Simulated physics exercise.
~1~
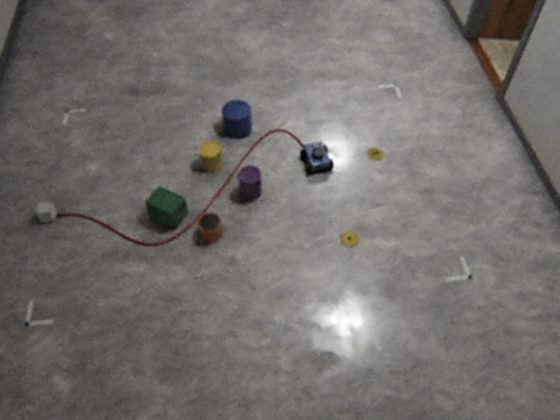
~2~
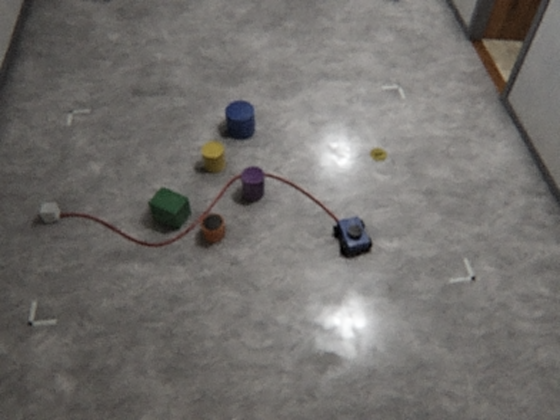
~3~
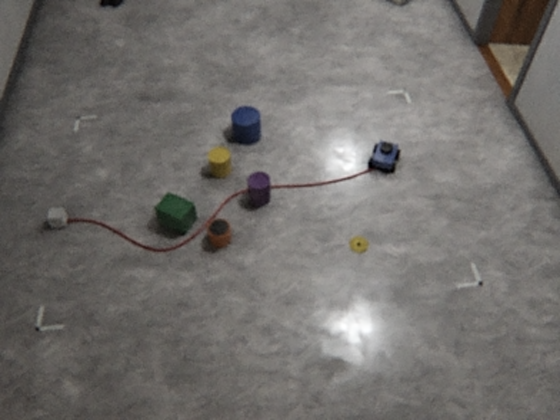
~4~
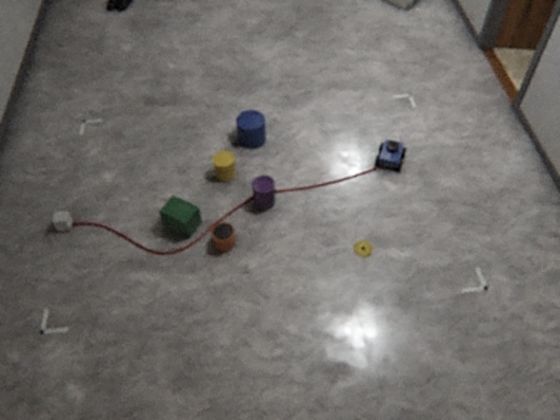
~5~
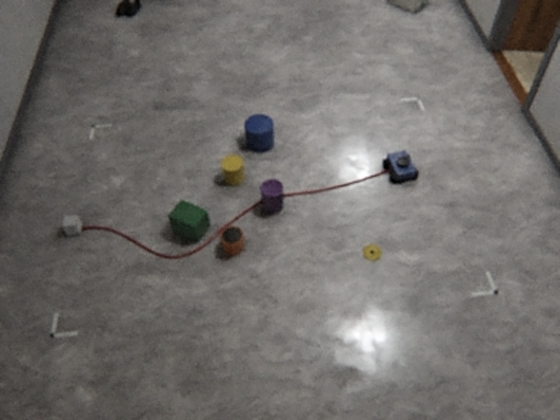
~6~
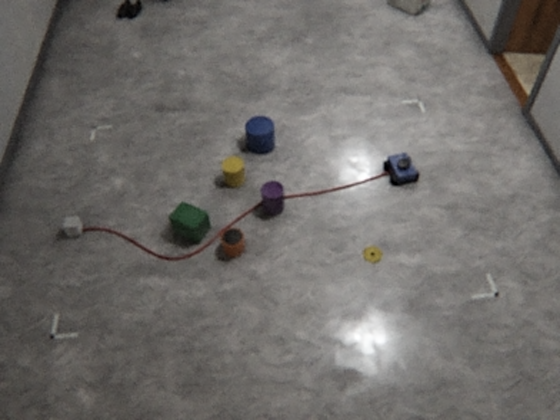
A grey hallway floor is seen from high above, with white tape corners marking out an area and a doorway at the upper right. A small blue cart on the right is joined by a thin red lead to a small white block at the far left, the lead winding among a green crate, an orange pot, a yellow bucket, a purple bucket and a blue tub. The cart moves down the floor to the lower yellow mark, drawing the lead against the purple bucket. It then goes back up to the upper mark and stops, the white block and containers still in place.
